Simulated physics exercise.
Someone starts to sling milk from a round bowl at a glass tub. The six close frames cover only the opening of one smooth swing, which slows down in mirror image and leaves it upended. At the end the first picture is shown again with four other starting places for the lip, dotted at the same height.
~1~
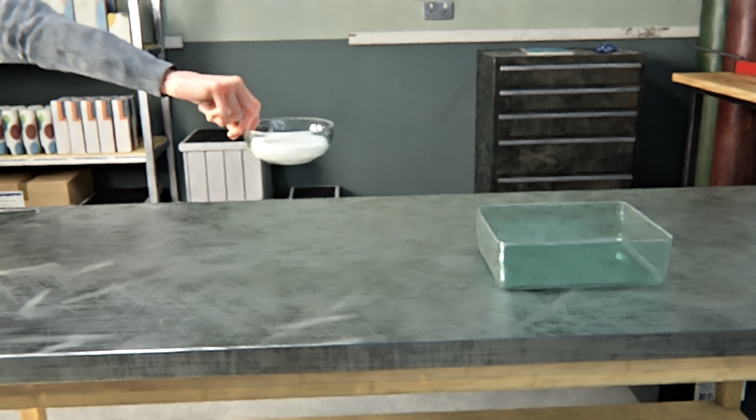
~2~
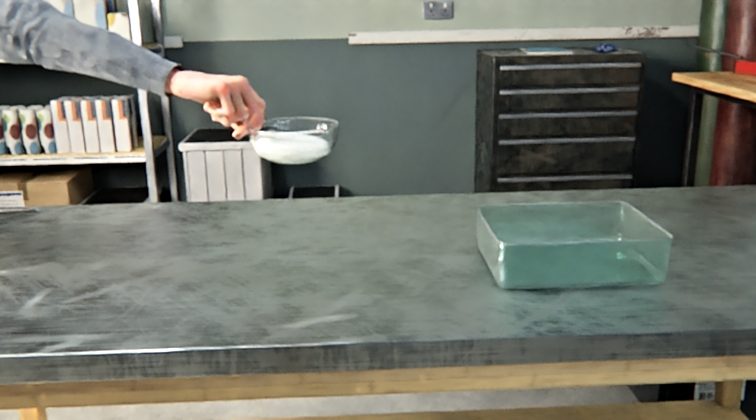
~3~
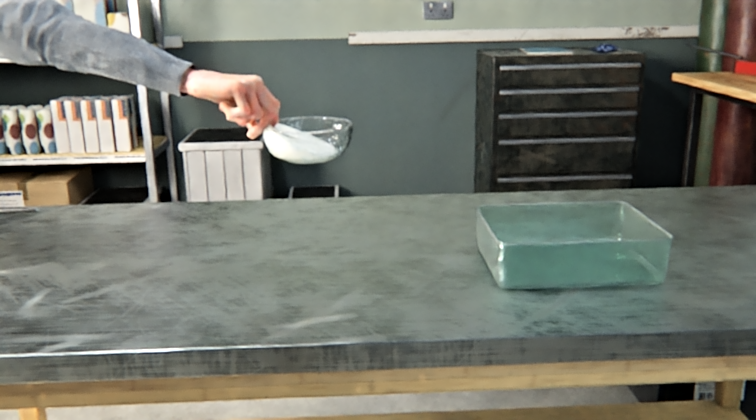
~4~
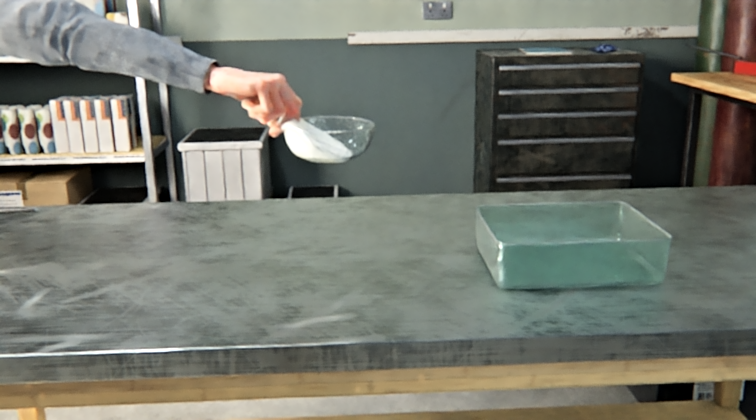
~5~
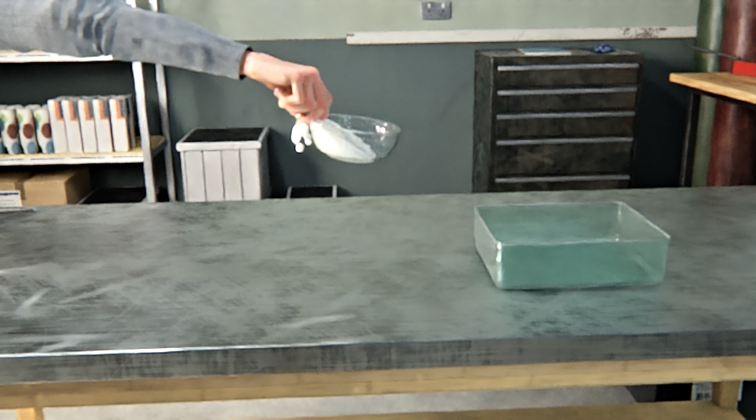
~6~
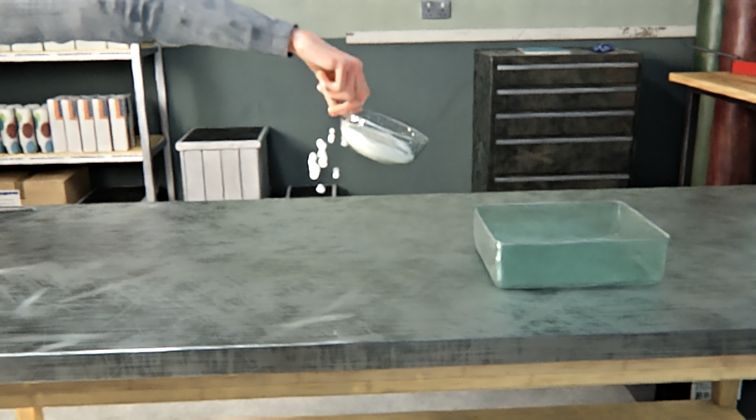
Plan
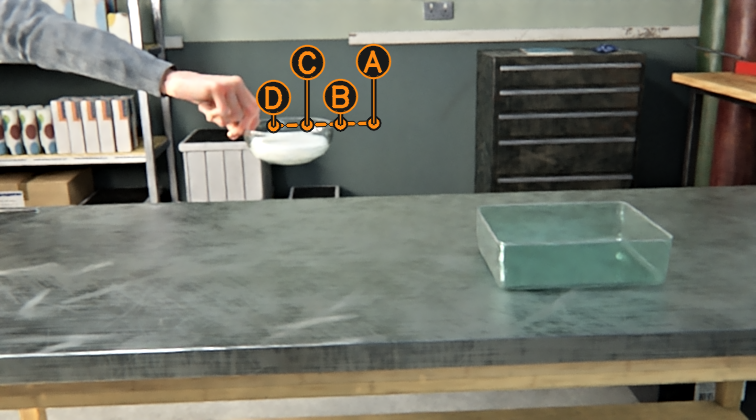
A hand moved a round glass bowl of milk to the right above a dark table with a clear tub on it, then tilted the bowl as white blobs slopped over its left rim.
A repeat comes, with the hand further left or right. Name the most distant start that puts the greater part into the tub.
Dot D.
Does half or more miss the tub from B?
No.
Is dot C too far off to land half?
No, that is safe.
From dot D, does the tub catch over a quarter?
Yes.
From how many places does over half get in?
All of them.
On the marked copy, A at (373, 123); B at (340, 124); C at (307, 124); D at (273, 125).
If A is chosen, about 79 % lands in the tub, 10 % falls short and 11 % goes beside or beyond.
If B is chosen, about 83 % lands in the tub, 11 % falls short and 6 % goes beside or beyond.
If C is chosen, about 72 % lands in the tub, 13 % falls short and 16 % goes beside or beyond.
If D is chosen, about 62 % lands in the tub, 27 % falls short and 11 % goes beside or beyond.
